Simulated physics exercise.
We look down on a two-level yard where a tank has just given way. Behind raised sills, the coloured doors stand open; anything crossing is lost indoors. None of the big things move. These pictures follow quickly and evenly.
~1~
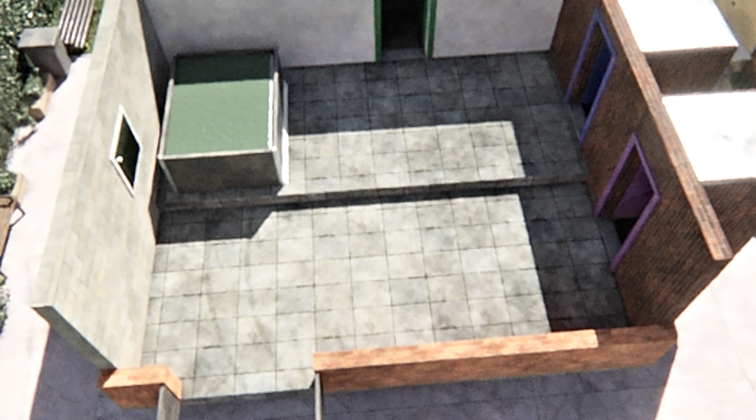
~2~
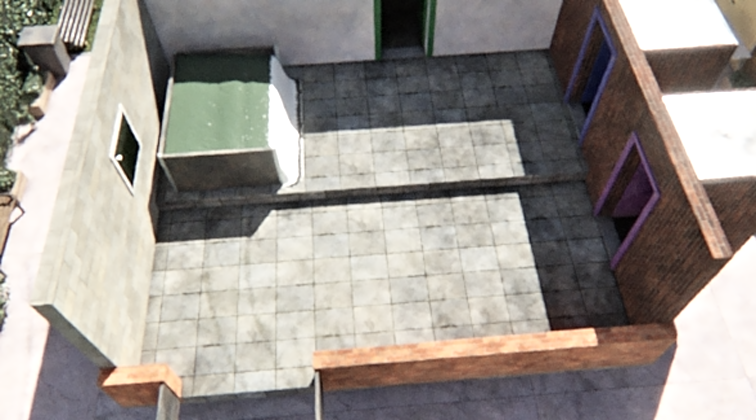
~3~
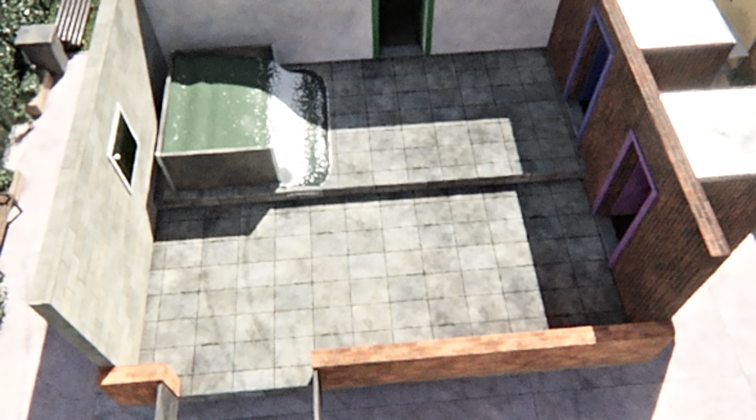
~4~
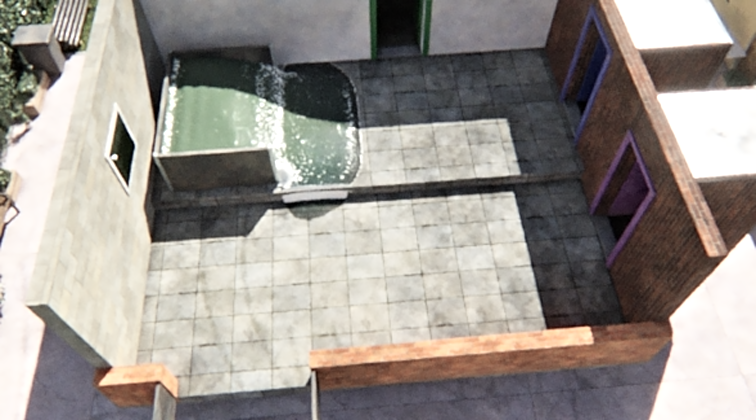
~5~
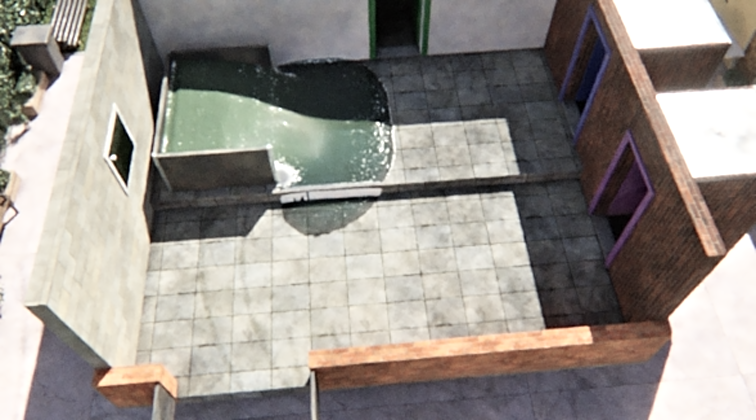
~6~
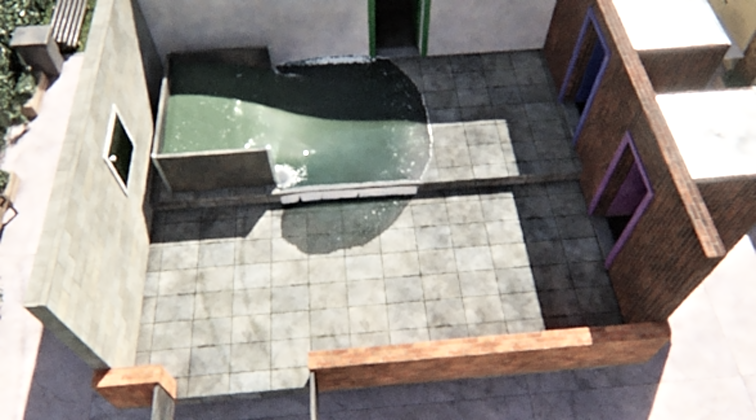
Green water in a tank pours out to the right and spreads across the tiled yard.
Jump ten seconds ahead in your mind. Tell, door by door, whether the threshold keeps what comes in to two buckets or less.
The blue door is going to be swamped; the green door is going to be swamped; the purple door is going to be swamped.
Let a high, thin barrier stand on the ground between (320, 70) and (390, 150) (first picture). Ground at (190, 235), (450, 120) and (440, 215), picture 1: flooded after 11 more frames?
First spared, then spared, then soaked.
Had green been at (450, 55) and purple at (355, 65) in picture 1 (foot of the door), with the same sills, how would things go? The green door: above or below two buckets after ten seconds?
The green door overflows.
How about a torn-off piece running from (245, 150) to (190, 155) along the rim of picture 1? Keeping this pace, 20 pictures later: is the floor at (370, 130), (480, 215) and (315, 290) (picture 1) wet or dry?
Going through them, the first would be still bare, the next still bare and the last submerged.
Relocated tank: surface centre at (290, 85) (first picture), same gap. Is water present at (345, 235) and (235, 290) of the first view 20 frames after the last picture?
I'd say spared for the first and spared for the second.
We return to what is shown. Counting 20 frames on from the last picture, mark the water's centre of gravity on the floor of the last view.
I'd put my finger on (442, 154).
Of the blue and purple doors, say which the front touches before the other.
Going by the pictures, it would be the one in blue.
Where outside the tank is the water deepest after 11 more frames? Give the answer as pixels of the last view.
Look close to (535, 60).
A moment on, water covers 50 % of the floor; the blue door under two buckets in, the green door under two buckets in, the purple door not reached.
Next, water covers 65 % of the floor; the blue door far over two buckets in, the green door over two buckets in, the purple door under two buckets in.
Then, water covers 70 % of the floor; the blue door far over two buckets in, the green door over two buckets in, the purple door far over two buckets in.
Later, water covers 75 % of the floor; the blue door far over two buckets in, the green door over two buckets in, the purple door far over two buckets in.
In the end, water covers 95 % of the floor; the blue door far over two buckets in, the green door over two buckets in, the purple door far over two buckets in.
